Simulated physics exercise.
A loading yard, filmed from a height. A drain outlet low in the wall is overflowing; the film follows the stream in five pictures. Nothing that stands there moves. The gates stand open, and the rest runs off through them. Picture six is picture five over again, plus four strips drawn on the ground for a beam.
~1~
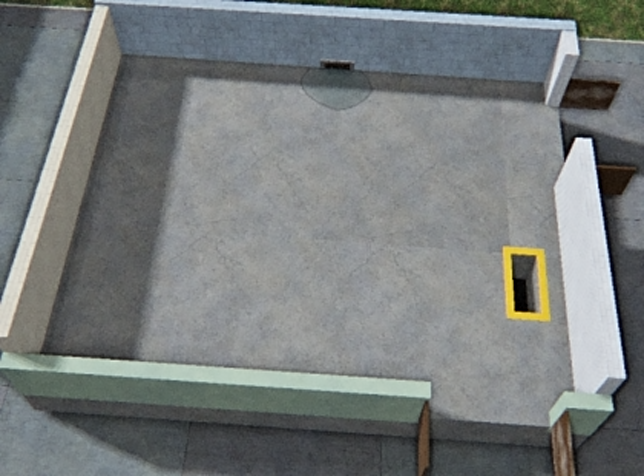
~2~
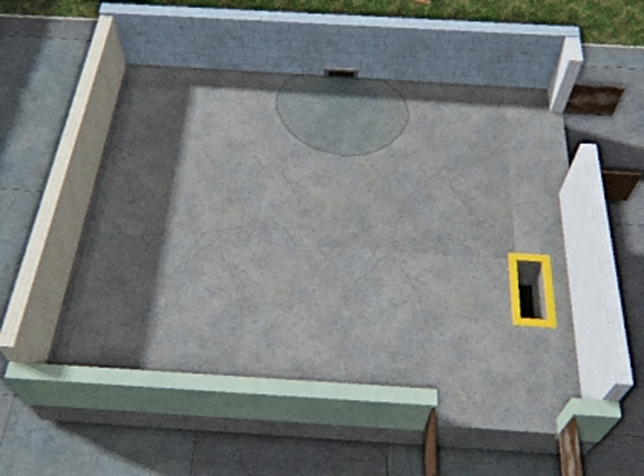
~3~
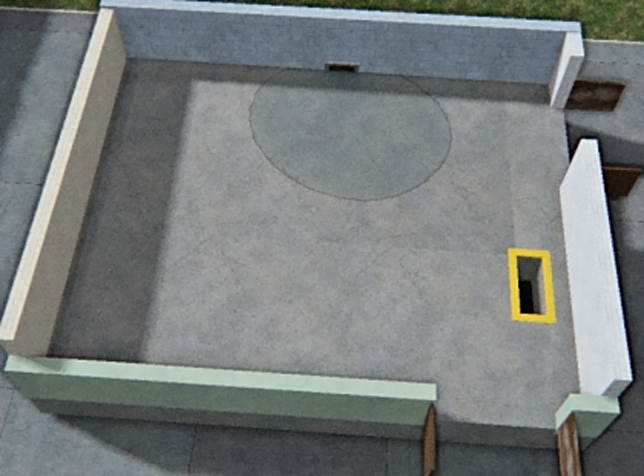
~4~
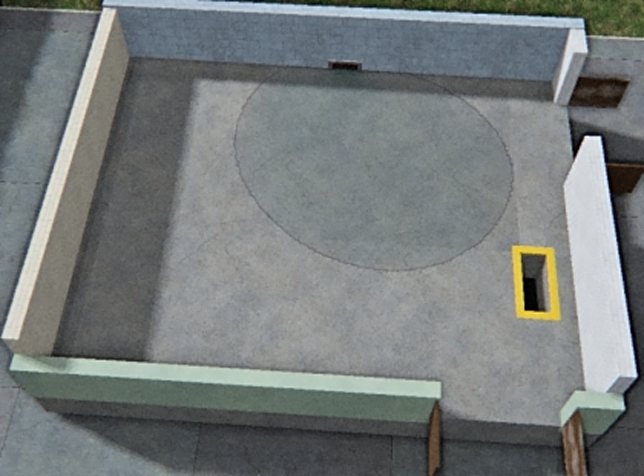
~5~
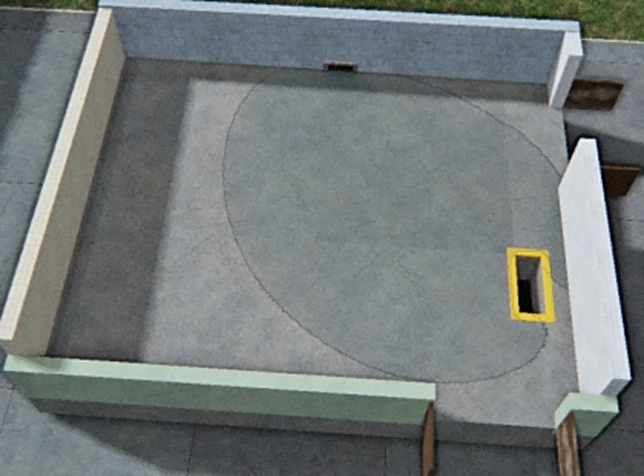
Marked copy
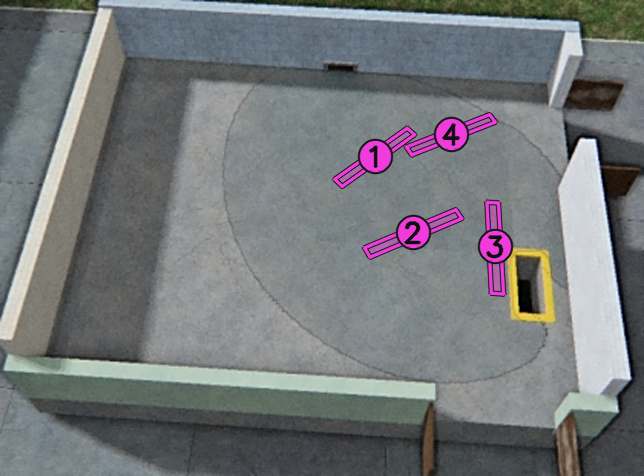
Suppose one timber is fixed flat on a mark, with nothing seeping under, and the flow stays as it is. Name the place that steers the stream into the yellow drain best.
2 is best.
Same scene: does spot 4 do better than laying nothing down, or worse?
It is worse.
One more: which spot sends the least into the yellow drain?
3 it is.
In magenta, 1 from (338, 182) to (410, 131); 2 from (367, 252) to (458, 214); 3 from (497, 293) to (492, 202); 4 from (409, 150) to (492, 118).
With 1, about 21 % of the stream goes into the yellow drain, about 79 % out by the gates.
With 2, about 33 % of the stream goes into the yellow drain, about 67 % out by the gates.
With 3, about 13 % of the stream goes into the yellow drain, about 87 % out by the gates.
With 4, about 21 % of the stream goes into the yellow drain, about 79 % out by the gates.
